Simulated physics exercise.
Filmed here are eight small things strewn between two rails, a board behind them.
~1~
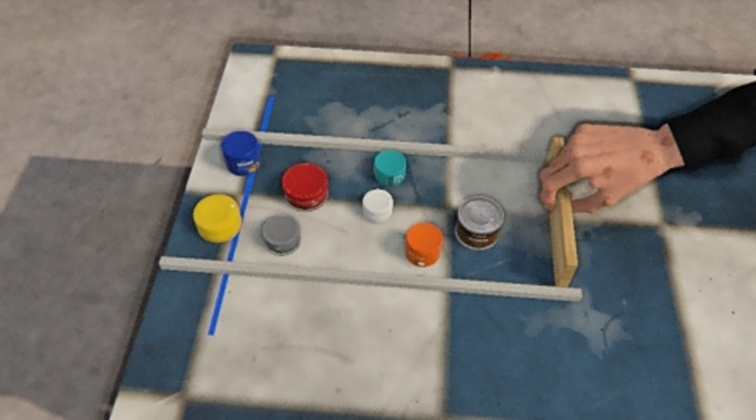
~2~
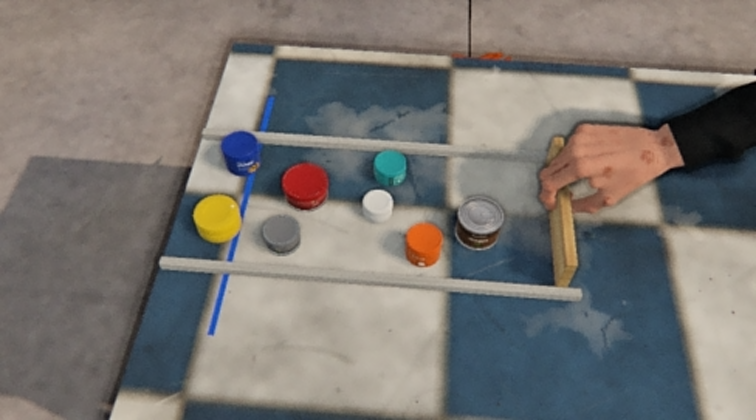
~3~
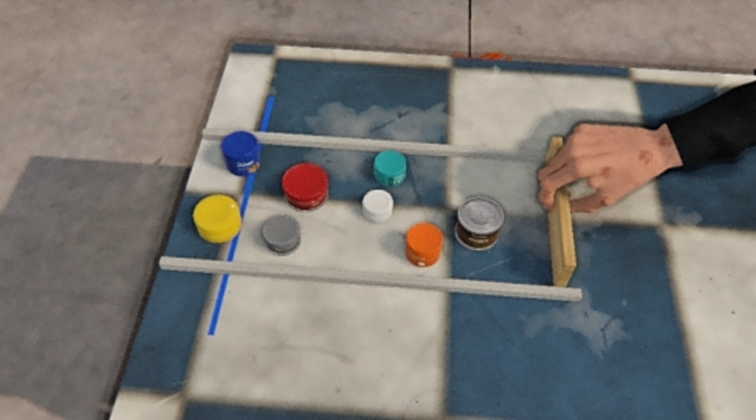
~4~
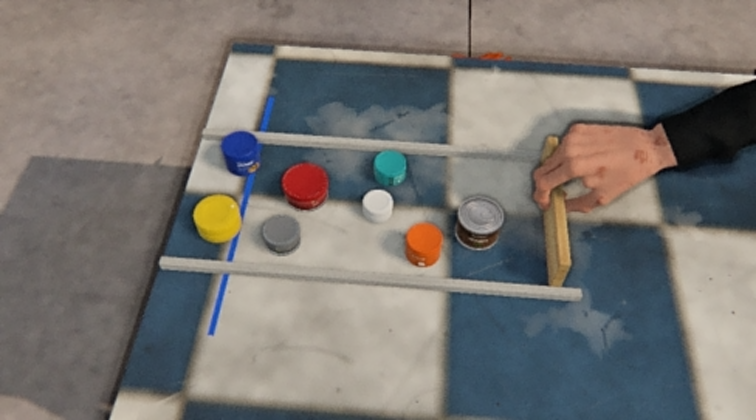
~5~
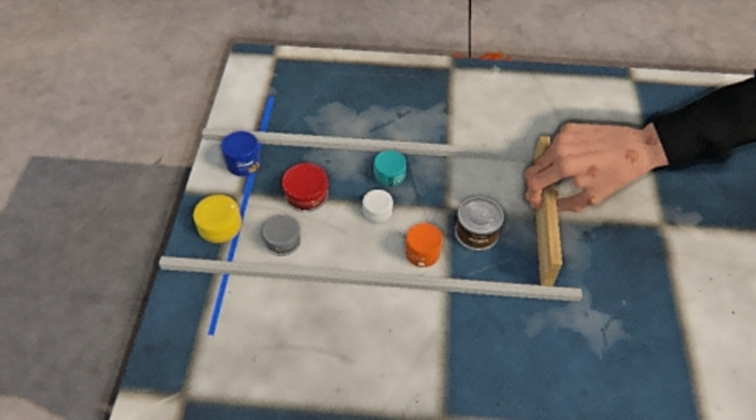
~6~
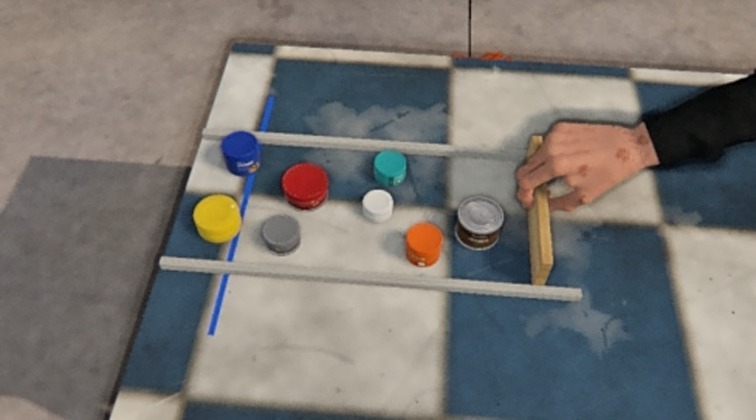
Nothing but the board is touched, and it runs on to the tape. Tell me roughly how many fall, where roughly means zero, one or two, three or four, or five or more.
Roughly, one or two fall.
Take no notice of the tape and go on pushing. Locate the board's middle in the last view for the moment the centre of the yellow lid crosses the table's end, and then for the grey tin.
About (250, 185), and (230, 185) for the other.
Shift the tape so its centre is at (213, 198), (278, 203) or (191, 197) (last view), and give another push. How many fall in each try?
In order: 4, 0 and 8.
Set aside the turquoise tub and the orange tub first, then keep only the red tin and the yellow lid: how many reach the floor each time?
In order, the numbers are 0 and 0.
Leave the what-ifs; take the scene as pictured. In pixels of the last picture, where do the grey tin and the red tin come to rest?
One ends up near (182, 235) and the other near (201, 174).
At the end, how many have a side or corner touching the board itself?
Number in contact with it: 4.
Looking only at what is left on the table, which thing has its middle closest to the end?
Result - the blue tub.
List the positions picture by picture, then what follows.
Yellow lid (218, 219); blue tub (241, 154); grey tin (282, 235); board (560, 210); tape (245, 201), in the first frame.
Blue tub (242, 154); red tin (306, 188), in the second frame.
Grey tin (282, 235); brown tin (479, 224), in the third frame.
Yellow lid (218, 219); board (554, 210), in the fourth frame.
Blue tub (242, 154); white lid (378, 207), in the fifth frame.
Yellow lid (218, 219); blue tub (242, 154); grey tin (282, 235); board (537, 208); tape (245, 201), in the sixth frame.
A little later, none off yet; yellow lid at rest near (218, 219); blue tub at rest near (242, 154); grey tin at rest near (282, 235).
When it is over, the number that fall off is one or two; down, yellow lid.
